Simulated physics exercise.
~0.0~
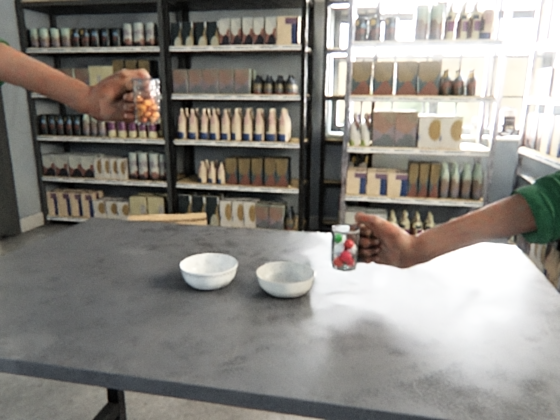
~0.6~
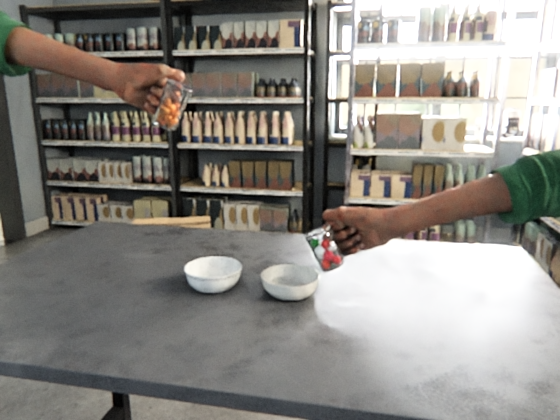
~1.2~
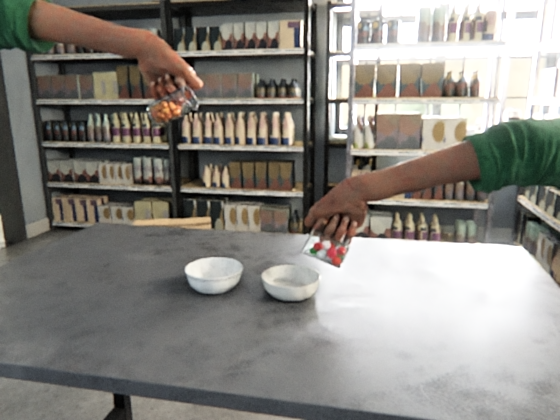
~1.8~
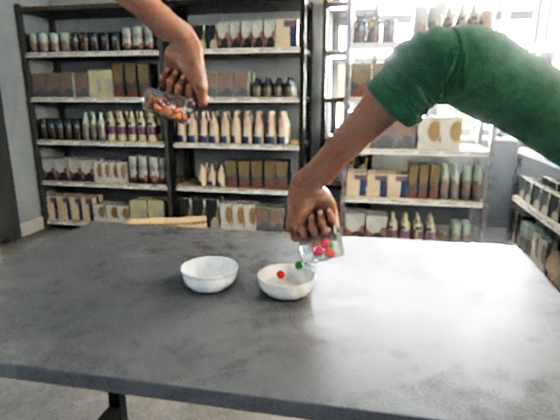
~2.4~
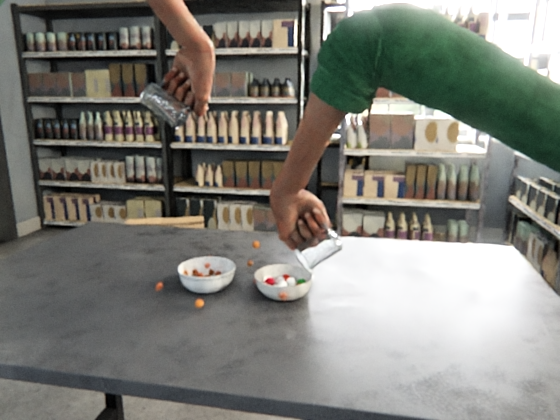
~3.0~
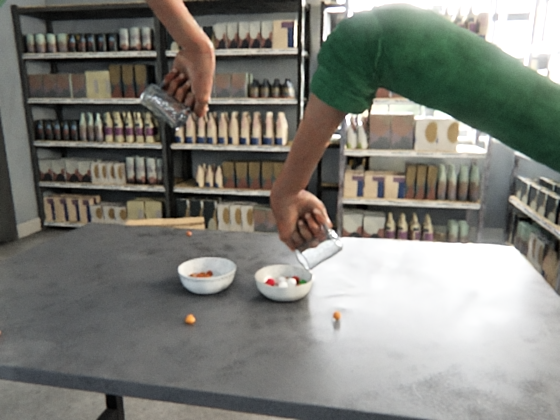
At a gray table, two hands empty cups into bowls, the left spilling some pieces.
